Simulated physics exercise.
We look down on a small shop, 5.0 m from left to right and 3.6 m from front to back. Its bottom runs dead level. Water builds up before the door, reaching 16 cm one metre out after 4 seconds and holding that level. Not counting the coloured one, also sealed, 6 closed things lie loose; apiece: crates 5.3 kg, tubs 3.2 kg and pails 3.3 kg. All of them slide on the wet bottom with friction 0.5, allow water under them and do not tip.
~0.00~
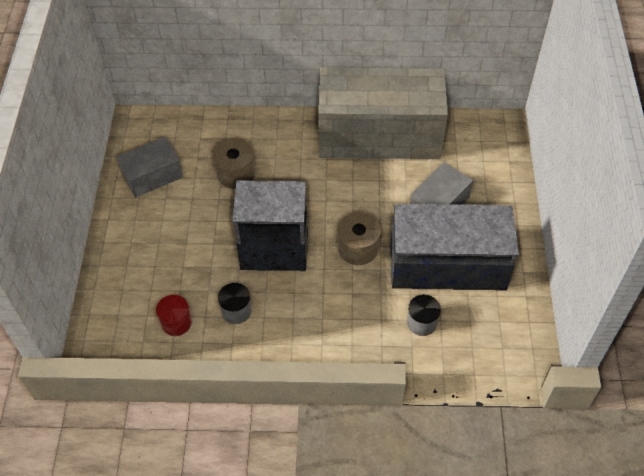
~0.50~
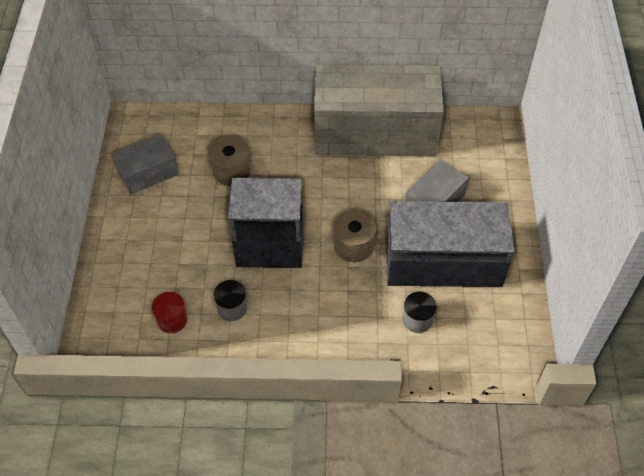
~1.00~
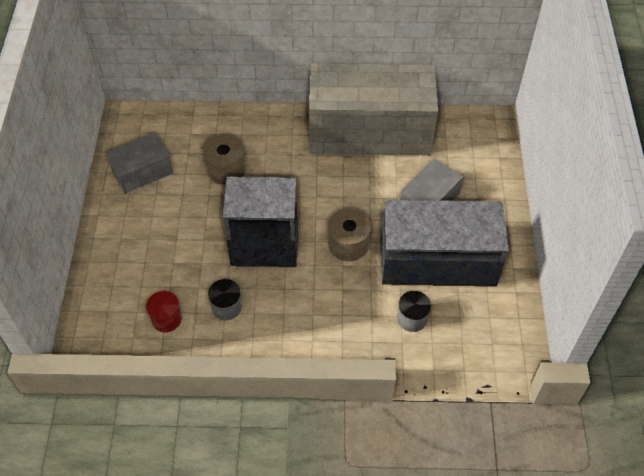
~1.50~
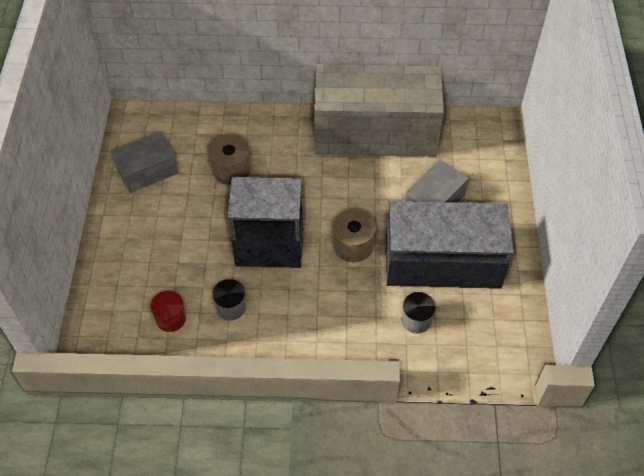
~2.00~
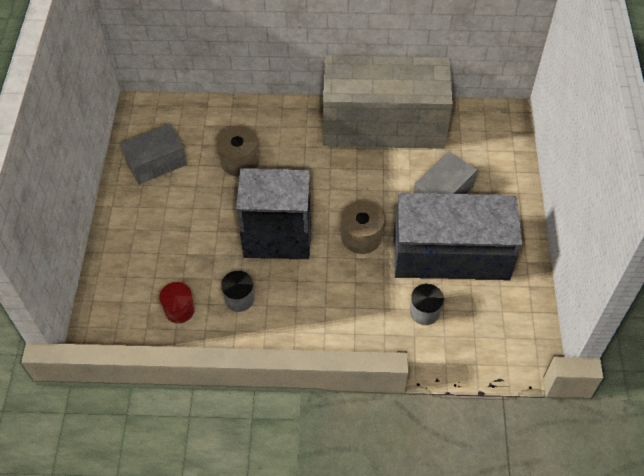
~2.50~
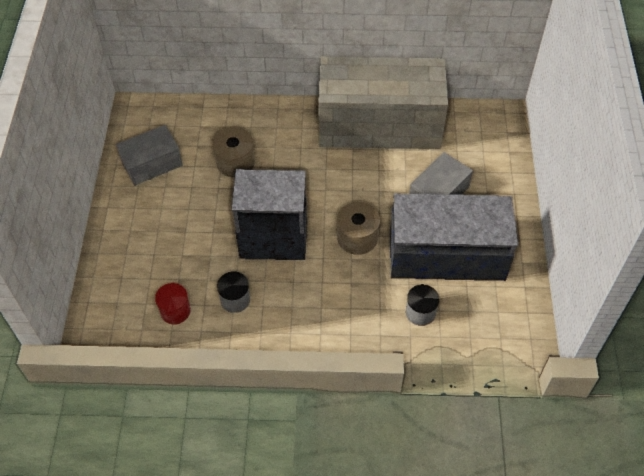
Small shop seen from above, greenish water spreading outside and just edging in through the doorway, the red pail and other objects staying still.
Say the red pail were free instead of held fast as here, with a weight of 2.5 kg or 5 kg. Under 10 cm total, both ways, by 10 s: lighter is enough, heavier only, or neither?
Neither.
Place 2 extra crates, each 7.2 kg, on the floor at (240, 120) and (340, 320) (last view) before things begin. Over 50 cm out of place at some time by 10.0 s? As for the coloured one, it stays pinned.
Results: Threshold not reached; threshold exceeded.
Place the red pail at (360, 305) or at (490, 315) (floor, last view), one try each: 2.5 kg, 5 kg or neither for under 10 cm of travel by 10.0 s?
Going in order: Neither weight works, neither weight works.
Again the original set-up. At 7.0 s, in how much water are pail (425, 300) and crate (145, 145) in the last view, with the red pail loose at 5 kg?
About 4 and 0 cm.
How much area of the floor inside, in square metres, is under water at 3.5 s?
That flooded area is roughly 1.5 m2.
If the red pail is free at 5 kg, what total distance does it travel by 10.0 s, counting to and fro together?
It covers some 20 cm altogether.
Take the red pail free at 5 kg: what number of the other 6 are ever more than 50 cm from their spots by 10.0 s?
The total is 2.
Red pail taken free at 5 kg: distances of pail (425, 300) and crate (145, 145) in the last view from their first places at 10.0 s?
In turn: 250 cm, 0 cm.
After 3.5 s the red pail would be 0 cm from its start with 2.5 kg and 0 cm from its start with 5 kg; 0 cm of water round it then.
After 4.5 s the red pail would be 0 cm from its start with 2.5 kg and 0 cm from its start with 5 kg; 0 cm of water round it then.
After 7.0 s the red pail would be 0 cm from its start with 2.5 kg and 0 cm from its start with 5 kg; 2 cm of water round it then.
After 10.0 s the red pail would be 84 cm from its start with 2.5 kg and 19 cm from its start with 5 kg; 6 cm of water round it then.
